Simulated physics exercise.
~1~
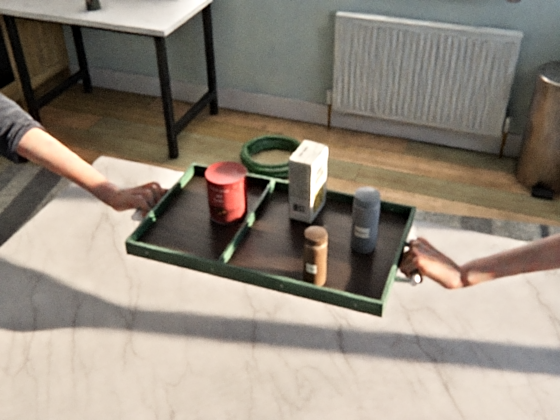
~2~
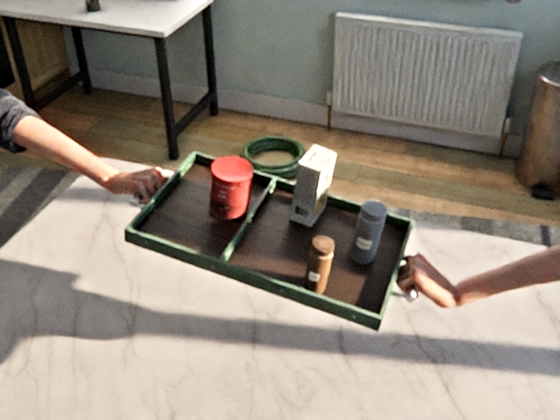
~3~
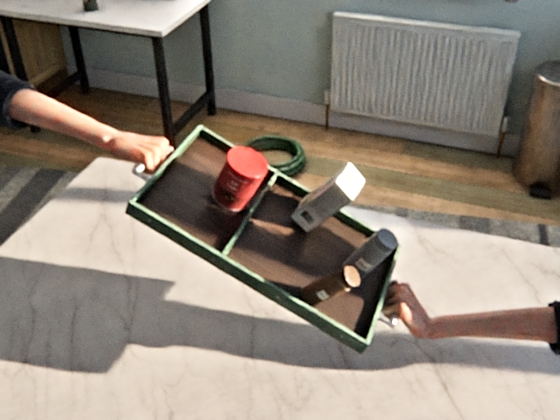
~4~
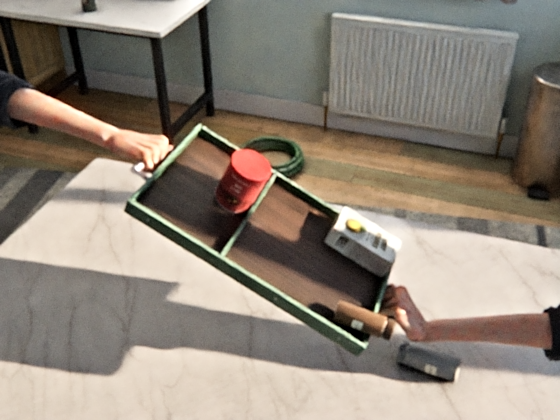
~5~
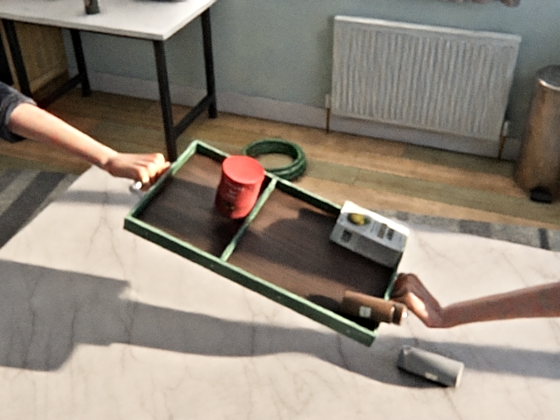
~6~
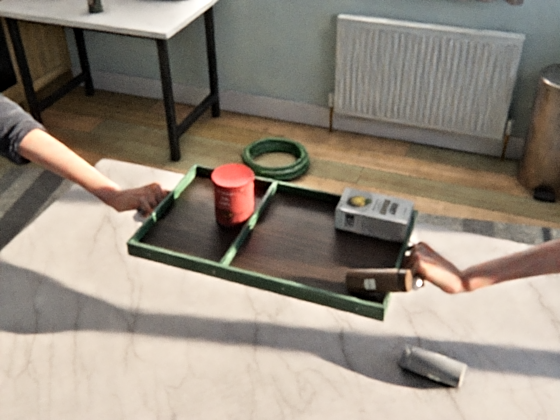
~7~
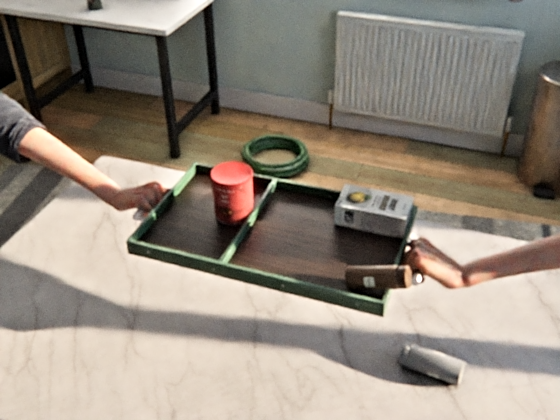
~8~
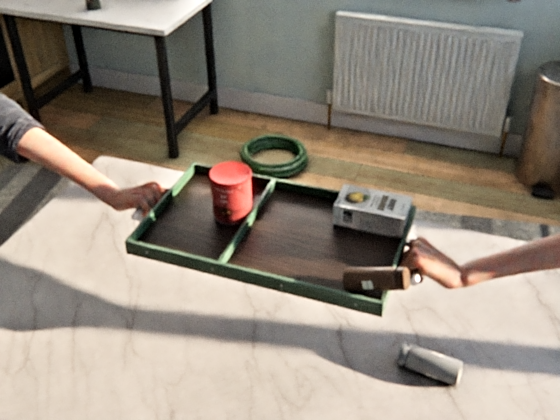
A hand-held tray tilts right and levels, leaving two items toppled and one on the table.
